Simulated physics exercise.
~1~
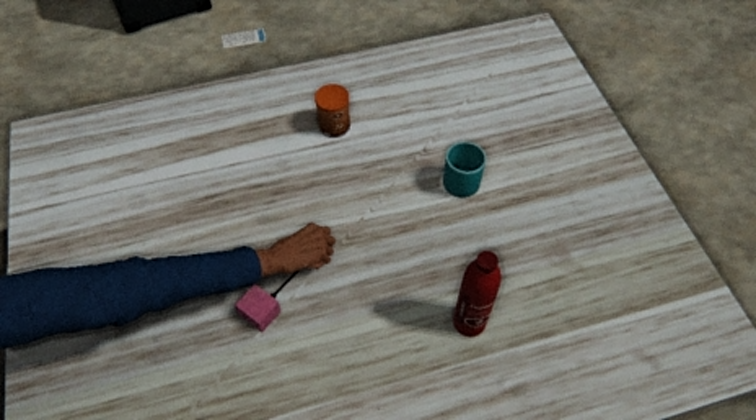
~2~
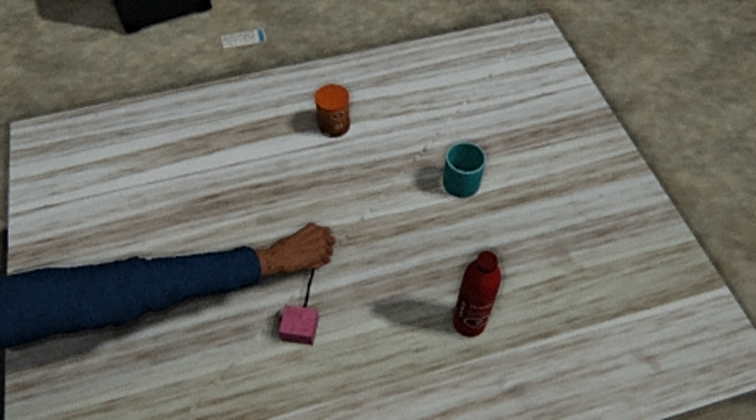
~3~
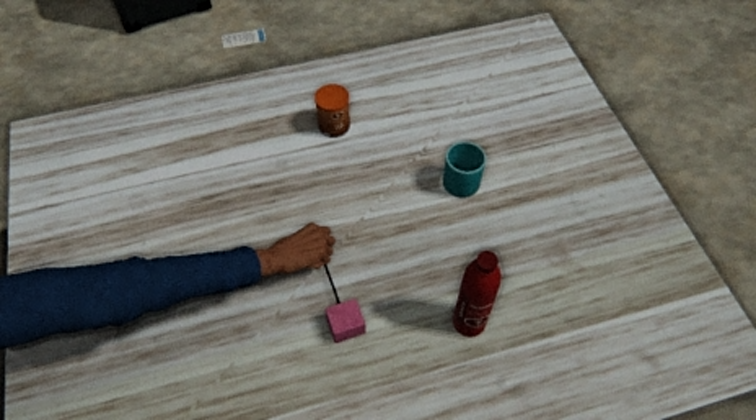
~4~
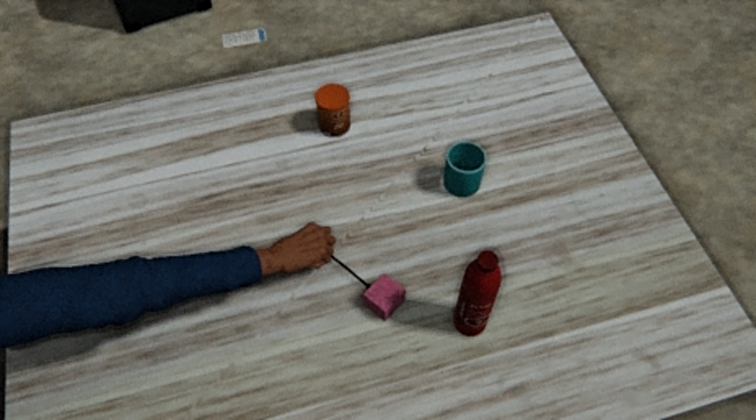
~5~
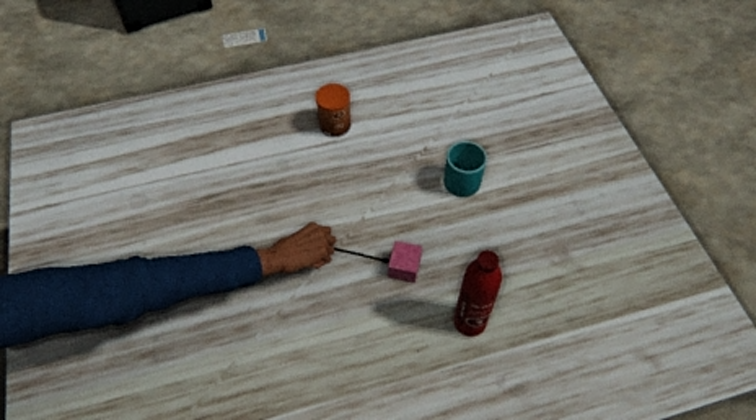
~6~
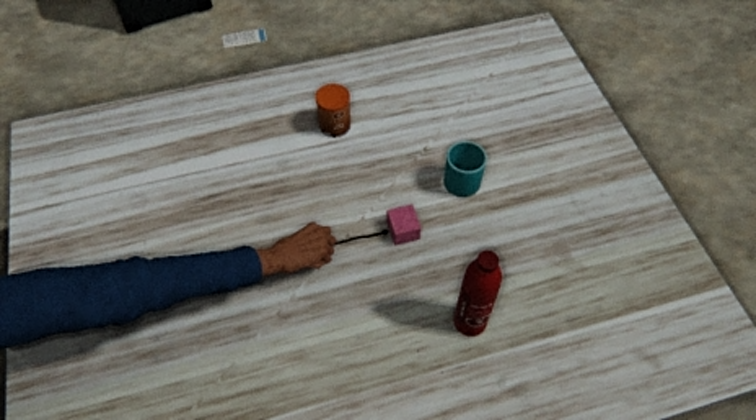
On a wooden desk holding an orange tin, a turquoise mug and a red bottle, a hand held a string while the pink block on its end swung anticlockwise, from below the hand around to its right.
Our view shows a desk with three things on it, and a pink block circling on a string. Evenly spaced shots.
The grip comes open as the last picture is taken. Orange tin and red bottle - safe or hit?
Orange tin - hit; red bottle - safe.
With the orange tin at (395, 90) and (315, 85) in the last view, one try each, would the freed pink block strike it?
Spot one: No contact. Spot two: Contact made.
Then, 0.08 s past the final frame, block near (368, 165).
Then, 0.20 s past the final frame, block near (350, 124); orange tin pushed aside.
When it is over, block near (351, 109); orange tin pushed aside. The orange tin is struck and the red bottle remains clear.
